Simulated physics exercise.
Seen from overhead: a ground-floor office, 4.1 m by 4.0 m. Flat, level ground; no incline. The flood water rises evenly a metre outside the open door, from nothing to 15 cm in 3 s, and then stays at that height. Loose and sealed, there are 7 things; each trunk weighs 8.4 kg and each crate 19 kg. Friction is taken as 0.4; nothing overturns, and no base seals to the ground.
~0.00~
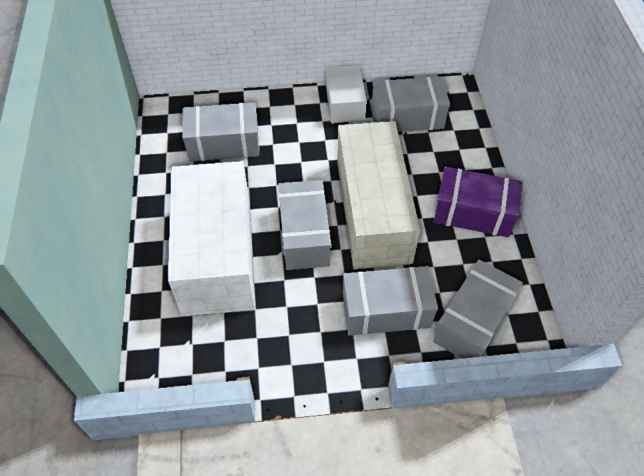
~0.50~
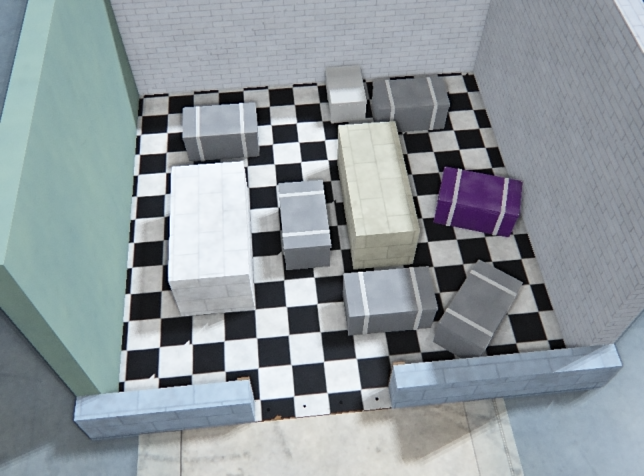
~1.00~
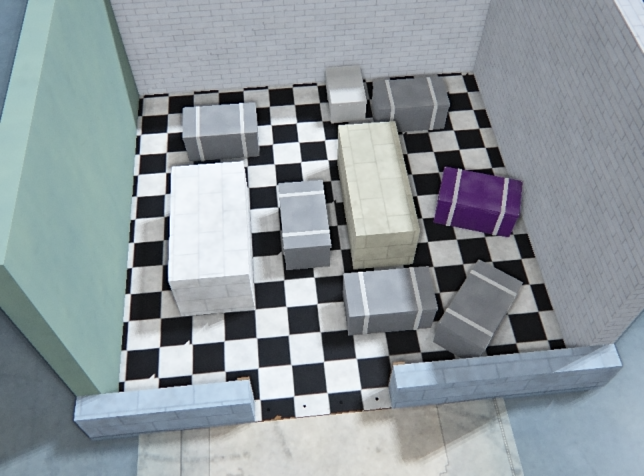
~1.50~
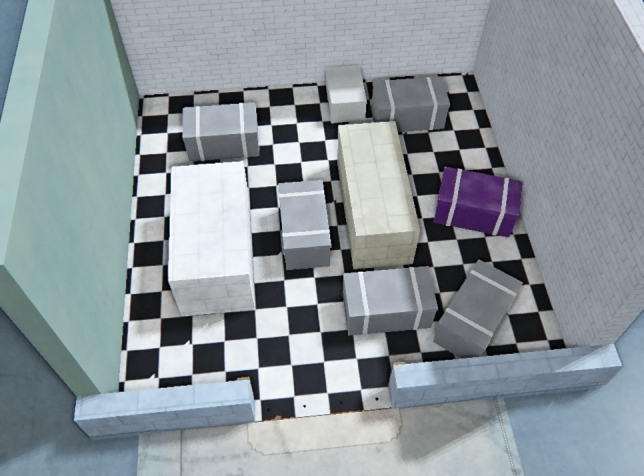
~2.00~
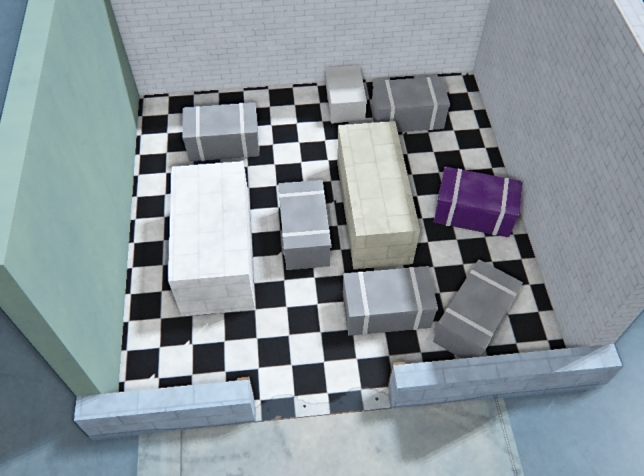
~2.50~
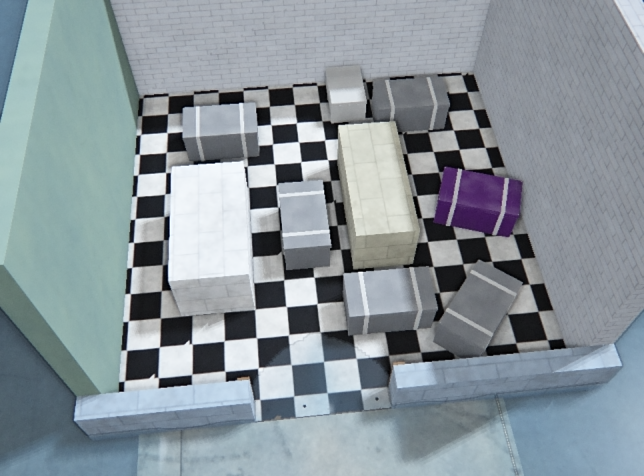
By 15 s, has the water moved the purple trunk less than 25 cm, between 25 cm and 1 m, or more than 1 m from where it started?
Movement: Limited.
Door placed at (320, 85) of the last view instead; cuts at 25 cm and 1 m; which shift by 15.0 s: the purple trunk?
Result for the purple trunk: Moderate displacement.
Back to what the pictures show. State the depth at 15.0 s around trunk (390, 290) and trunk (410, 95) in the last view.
Roughly 9 and 10 cm.
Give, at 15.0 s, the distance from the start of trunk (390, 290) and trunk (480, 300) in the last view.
Net displacement, in order: 120 cm; 30 cm.
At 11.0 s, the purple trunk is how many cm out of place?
By then it has shifted roughly 100 cm.
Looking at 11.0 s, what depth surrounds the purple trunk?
The depth there is around 5 cm.
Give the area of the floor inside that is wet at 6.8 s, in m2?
Near 12.0 m2 in all.
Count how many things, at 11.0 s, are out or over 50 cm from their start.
At that time I count 5.
After 3.5 s the purple trunk is near (481, 190), 0.0 m from its start, aground; 0 afloat.
After 6.8 s the purple trunk is near (479, 180), 0.1 m from its start, aground; 2 afloat.
After 11.0 s the purple trunk is near (435, 129), 0.9 m from its start, afloat; 6 afloat.
After 15.0 s the purple trunk is near (443, 166), 0.4 m from its start, afloat; 7 afloat.
